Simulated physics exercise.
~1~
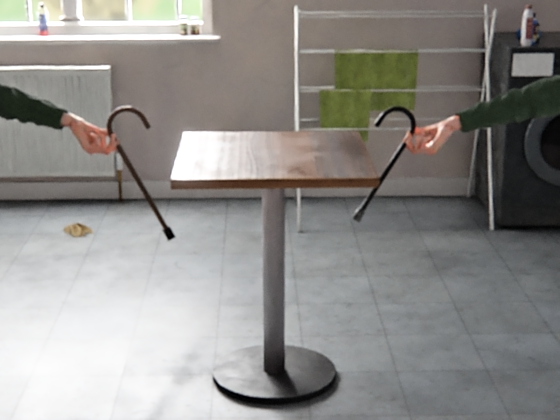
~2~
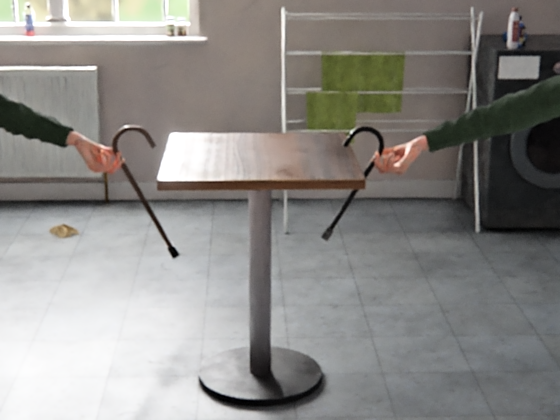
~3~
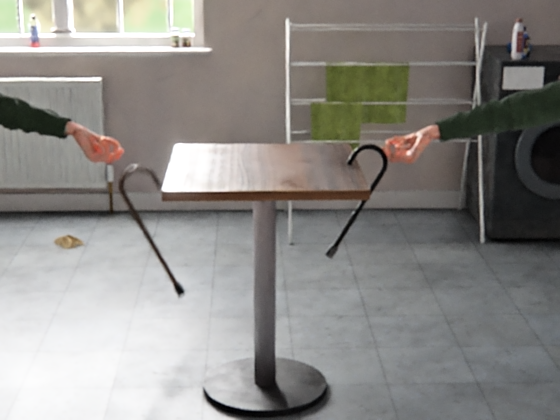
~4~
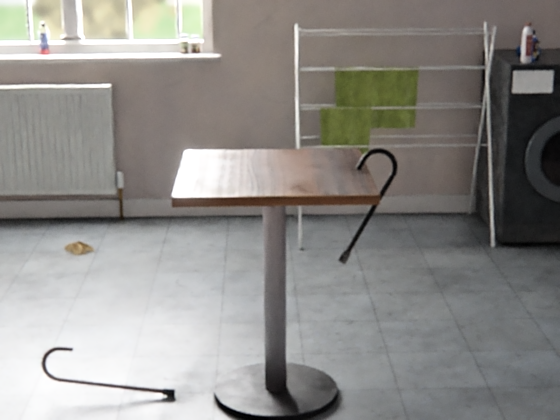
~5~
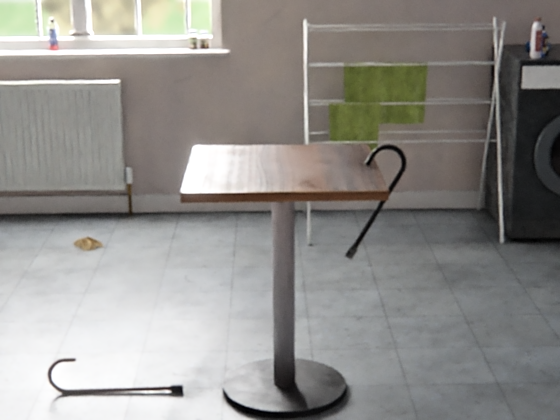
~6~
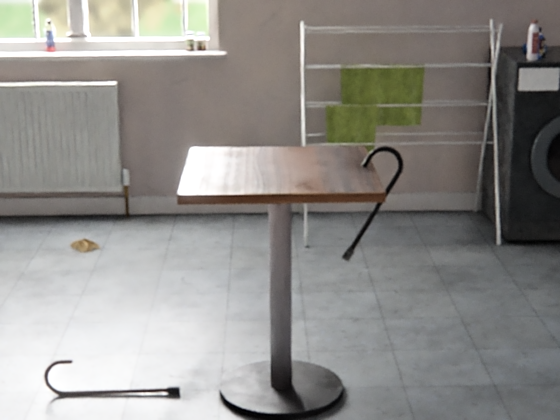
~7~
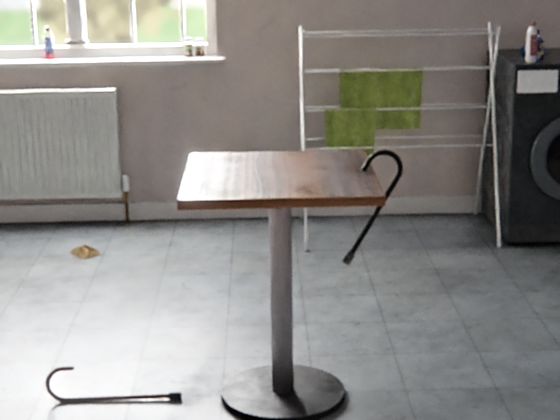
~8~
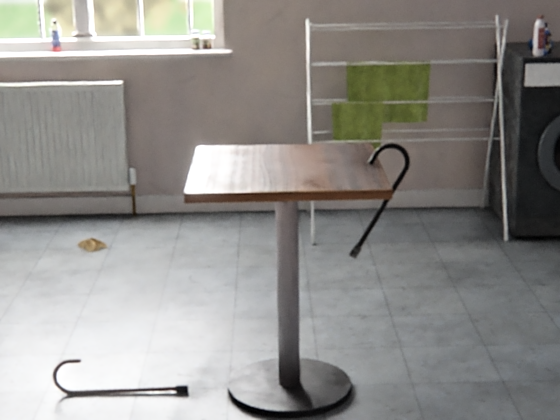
Two hands release dark canes; the left one falls to the floor, the right hangs hooked on the table.
